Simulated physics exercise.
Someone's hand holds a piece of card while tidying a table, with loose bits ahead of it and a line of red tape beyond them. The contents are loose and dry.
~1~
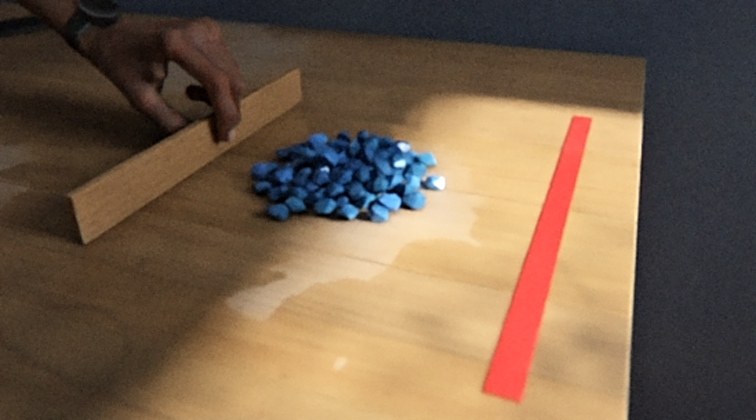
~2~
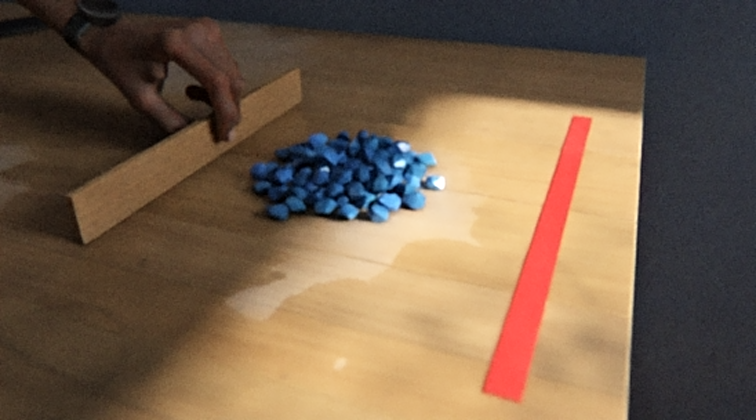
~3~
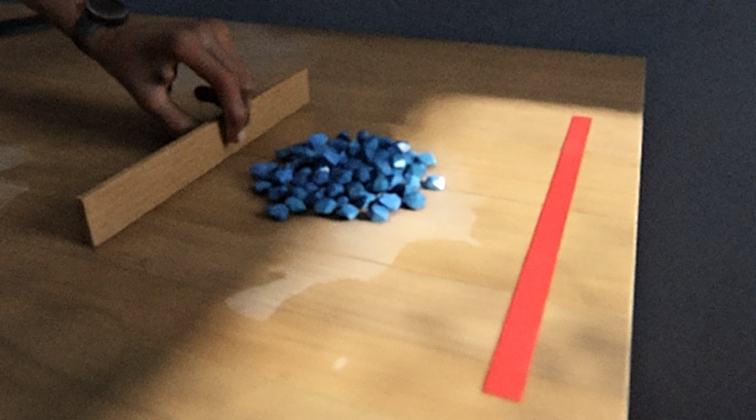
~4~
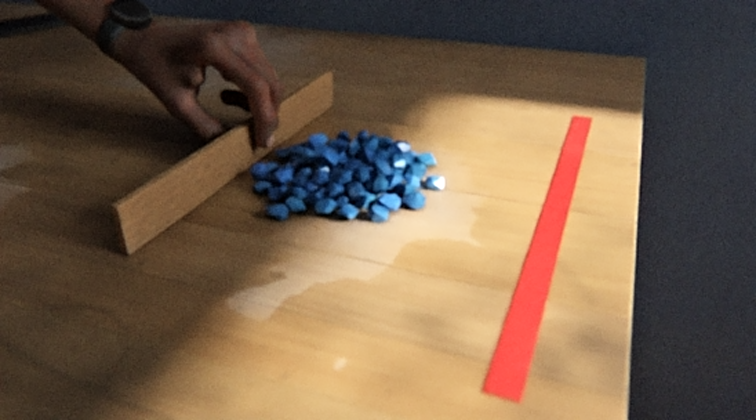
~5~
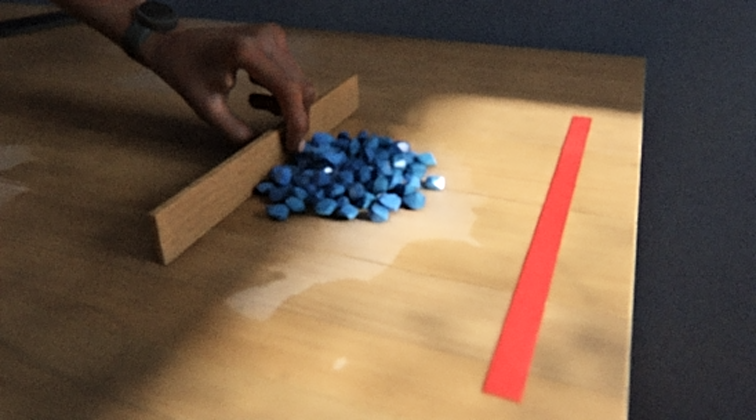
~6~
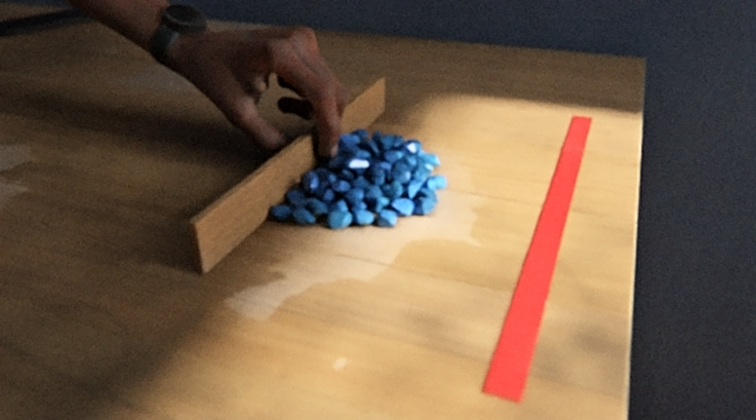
The clip shows a hand holding a thin, flat wooden-looking strip still on a tabletop, then sliding it to the right against a pile of blue stones, pushing them slightly toward a line of red tape near the table's edge.
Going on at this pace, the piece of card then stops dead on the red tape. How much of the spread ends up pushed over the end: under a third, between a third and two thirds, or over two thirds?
Falls between the thirds.
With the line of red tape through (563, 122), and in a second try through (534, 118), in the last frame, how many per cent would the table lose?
You'd see some 40 in a hundred first, and then 0 in a hundred.
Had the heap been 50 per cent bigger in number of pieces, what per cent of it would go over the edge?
I'd expect around 60 per cent.
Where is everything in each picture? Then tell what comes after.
The first frame shows piece of card near (99, 203), at rest; red tape near (581, 124), about two fingers from the edge; edge at (637, 228); the heap near (346, 170), aquarium stones.
The second frame shows piece of card near (99, 203), at rest.
The third frame shows piece of card near (109, 206); the heap near (346, 170).
The fourth frame shows piece of card near (142, 213).
The fifth frame shows piece of card near (179, 221); the heap near (346, 170), a little pushed along.
The sixth frame shows piece of card near (217, 229); red tape near (581, 124); edge at (637, 228); the heap near (372, 174), the bulk pushed along.
Shortly afterwards, piece of card still moving, near (439, 150); heap all on the table, its front near (555, 227).
Next, piece of card stopped at the red tape; heap near a third over the edge.
Some moments later, piece of card stopped at the red tape; heap near half over the edge.
In the end, piece of card stopped at the red tape; heap near half over the edge.
